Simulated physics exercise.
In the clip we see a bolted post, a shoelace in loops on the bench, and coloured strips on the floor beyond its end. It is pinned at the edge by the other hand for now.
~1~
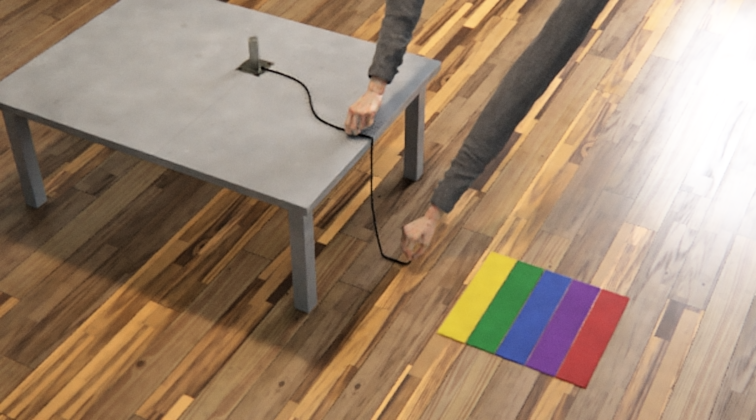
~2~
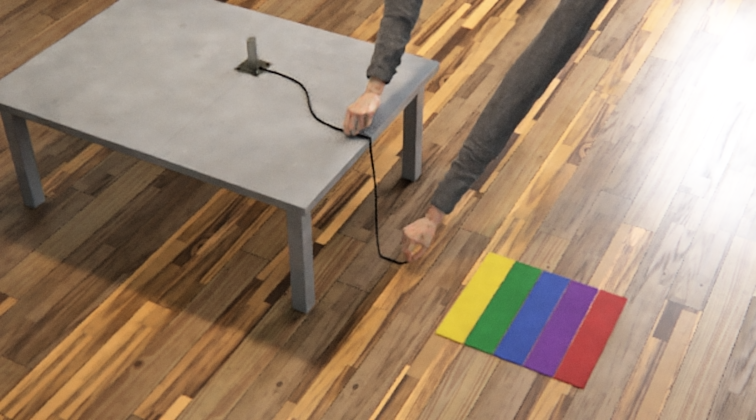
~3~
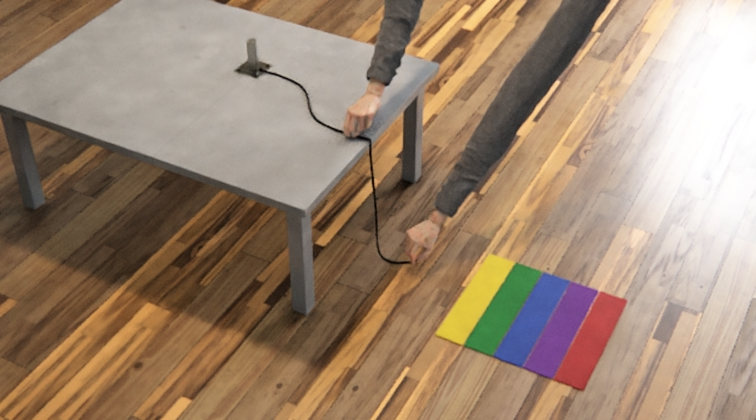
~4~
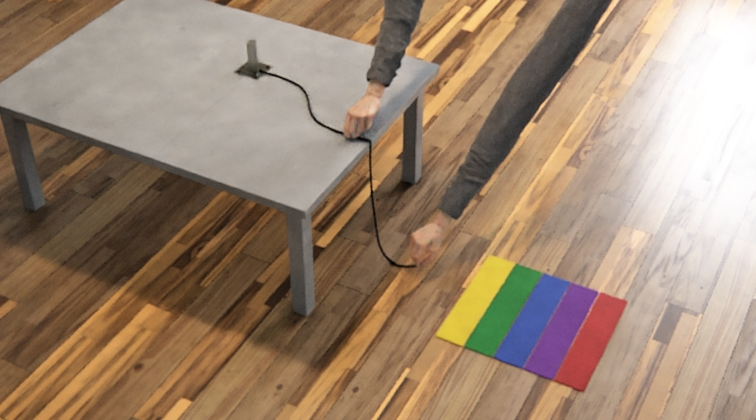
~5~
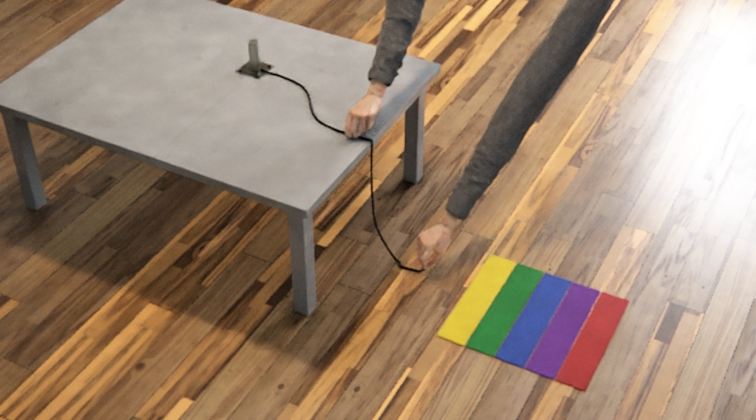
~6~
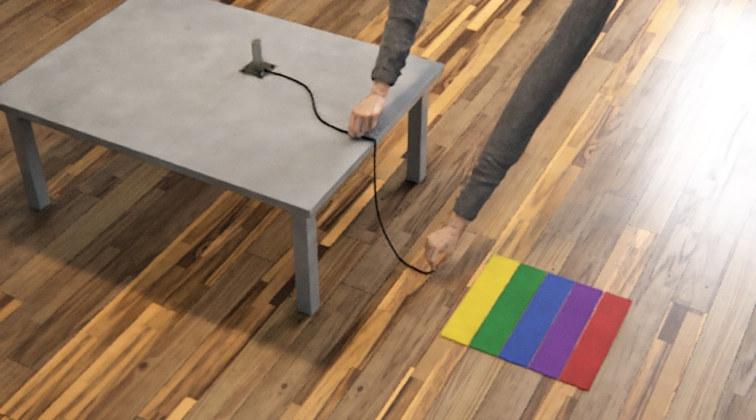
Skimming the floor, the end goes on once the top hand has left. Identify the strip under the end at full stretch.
Strip: Green.
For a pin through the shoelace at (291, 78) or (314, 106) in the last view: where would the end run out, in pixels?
Roughly (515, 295) and (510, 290).
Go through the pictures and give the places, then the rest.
End (412, 257); yellow (461, 322); green (490, 333); blue (519, 343); purple (549, 354); red (579, 366), in the first picture.
End (412, 258); shoelace through (283, 75) (309, 100) (335, 128) (372, 158) (376, 209) (380, 253), in the second picture.
End (416, 261), in the third picture.
End (421, 264); shoelace through (283, 78) (309, 103) (335, 130) (370, 160) (374, 211) (386, 256), in the fourth picture.
End (428, 265), in the fifth picture.
End (436, 267); shoelace through (287, 77) (314, 102) (340, 130) (375, 159) (377, 210) (397, 255), in the sixth picture.
A little later, end near (463, 277); short of the strips.
Next, end near (496, 288); over yellow.
When it is tight, end near (516, 295); over green. Over green.
